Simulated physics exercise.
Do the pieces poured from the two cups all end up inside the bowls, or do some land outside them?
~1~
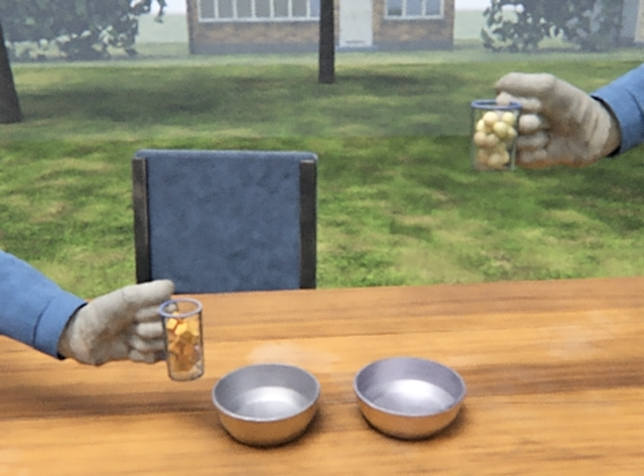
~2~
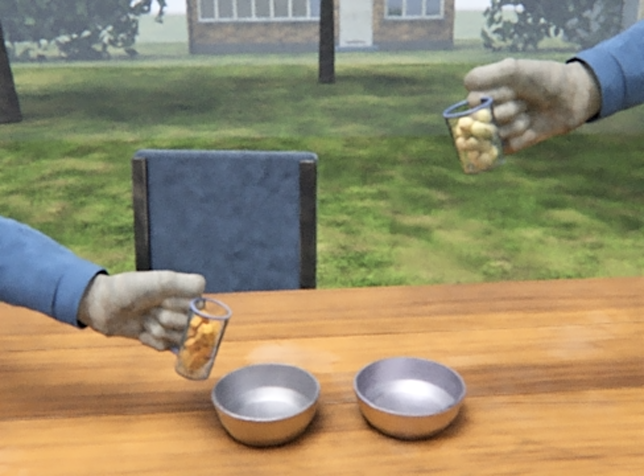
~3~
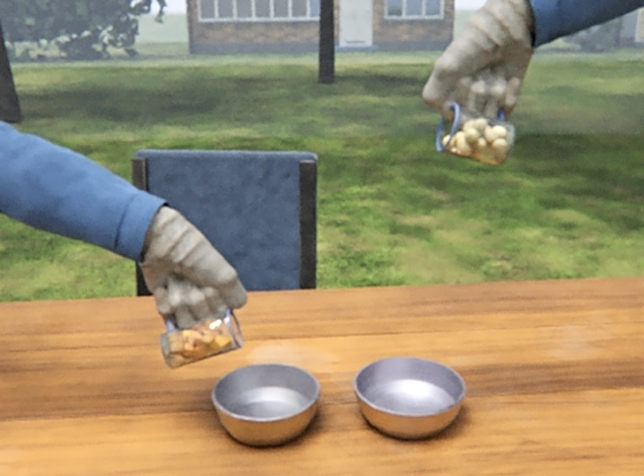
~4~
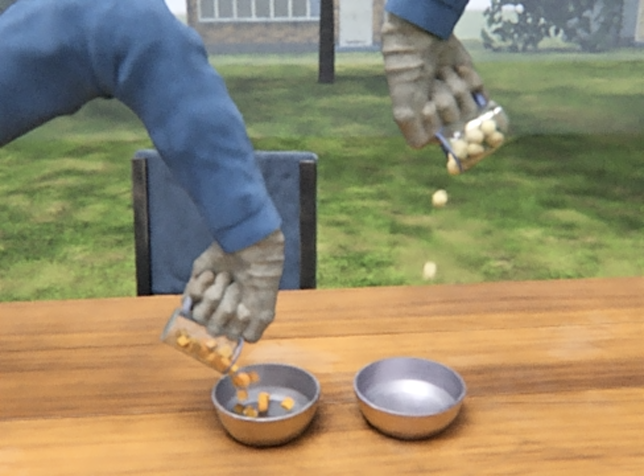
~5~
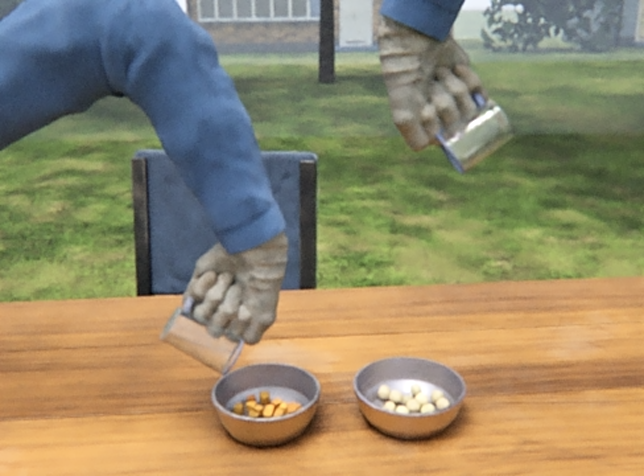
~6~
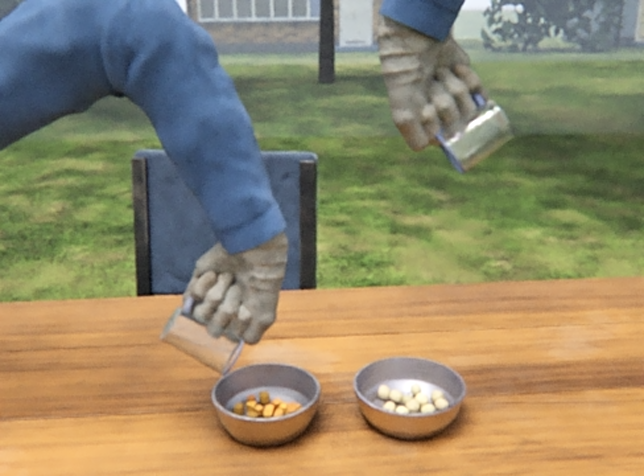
They all end up inside the bowls. The orange pieces rest in the left bowl and the pale ones in the right bowl, with none on the table.
